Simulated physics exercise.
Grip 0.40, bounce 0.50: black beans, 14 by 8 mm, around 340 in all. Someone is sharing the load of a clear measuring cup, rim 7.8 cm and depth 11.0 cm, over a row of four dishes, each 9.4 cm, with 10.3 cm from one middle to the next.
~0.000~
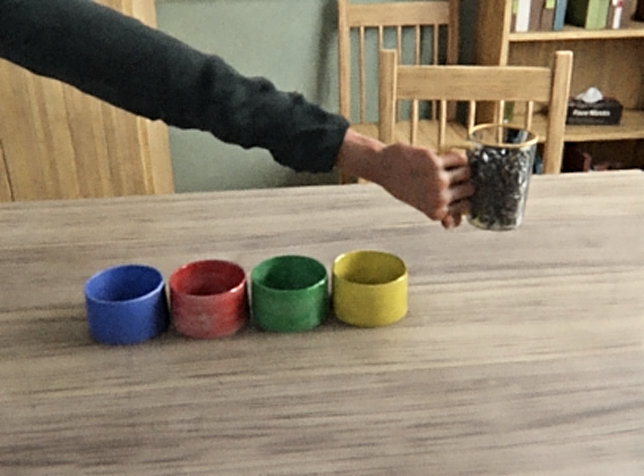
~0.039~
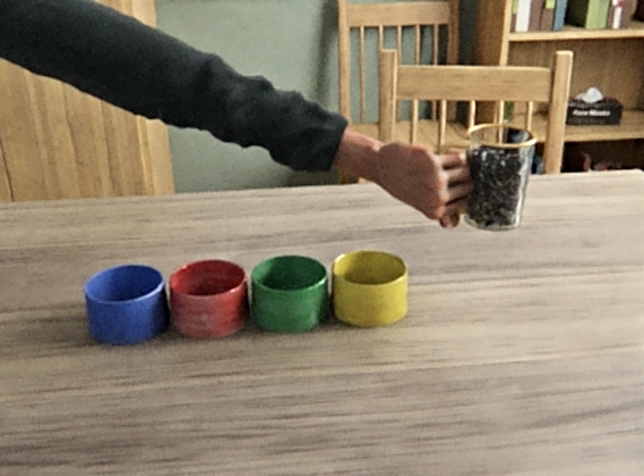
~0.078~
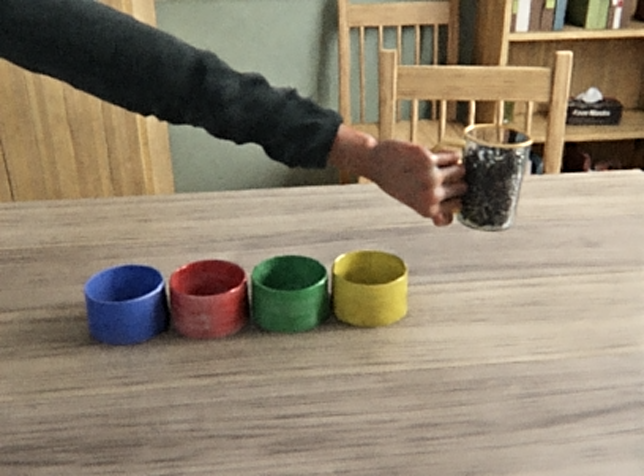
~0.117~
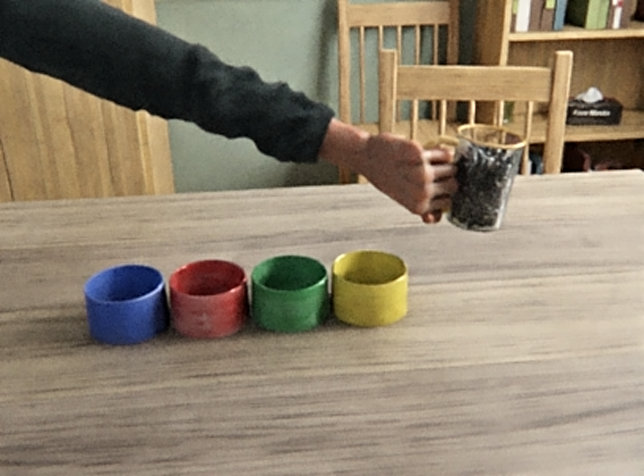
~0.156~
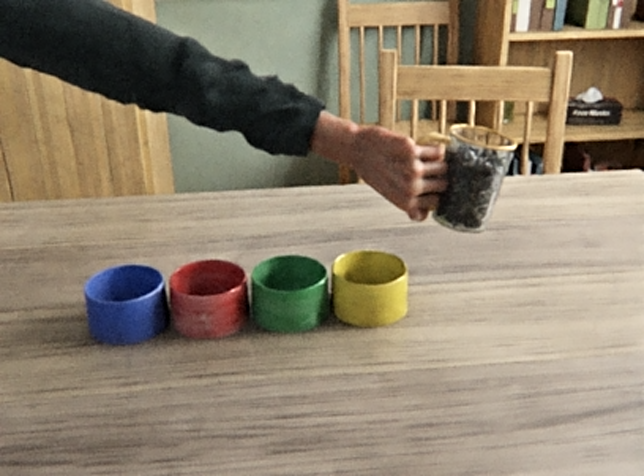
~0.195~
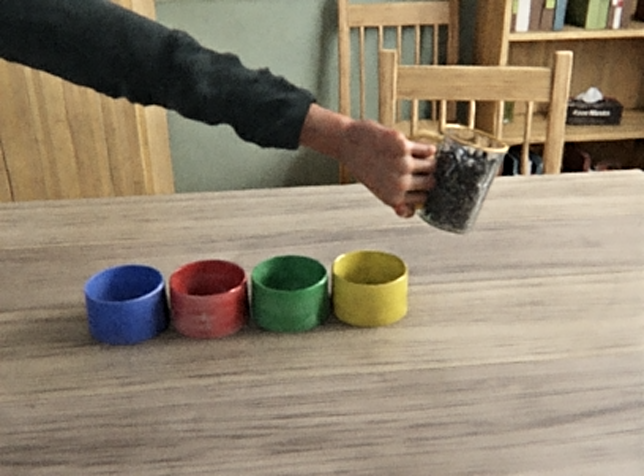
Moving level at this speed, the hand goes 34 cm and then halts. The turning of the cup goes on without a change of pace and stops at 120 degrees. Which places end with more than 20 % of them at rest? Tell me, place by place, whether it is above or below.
Red: Ends up with a fifth or less, blue: Ends up with a fifth or less, green: Ends up with more than a fifth, yellow: Ends up with a fifth or less, counter: Ends up with a fifth or less.
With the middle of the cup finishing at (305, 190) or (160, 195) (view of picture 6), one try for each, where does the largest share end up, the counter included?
On the first run most goes to yellow, and on the second to red.
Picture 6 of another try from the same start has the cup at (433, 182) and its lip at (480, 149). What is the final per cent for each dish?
Then red 0, blue 0, green 100, and yellow 0.
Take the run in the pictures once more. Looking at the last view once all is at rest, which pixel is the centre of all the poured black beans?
Close to pixel (291, 288).
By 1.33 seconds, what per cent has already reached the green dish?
Some 55 in a hundred by then.
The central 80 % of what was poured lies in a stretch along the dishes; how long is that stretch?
I'd put it near 6 cm.
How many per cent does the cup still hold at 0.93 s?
95 %.
After 0.64 s, tilt 66 degrees; cup holds 100 %.
After 0.93 s, tilt 98 degrees; cup holds 95 %.
Then, at 1.33 s, tilt 120 degrees; cup holds 40 %, green 55 %.
In the end, at 2.0 s, red 0 %, blue 0 %, green 100 %, yellow 0 %, counter 0 %.
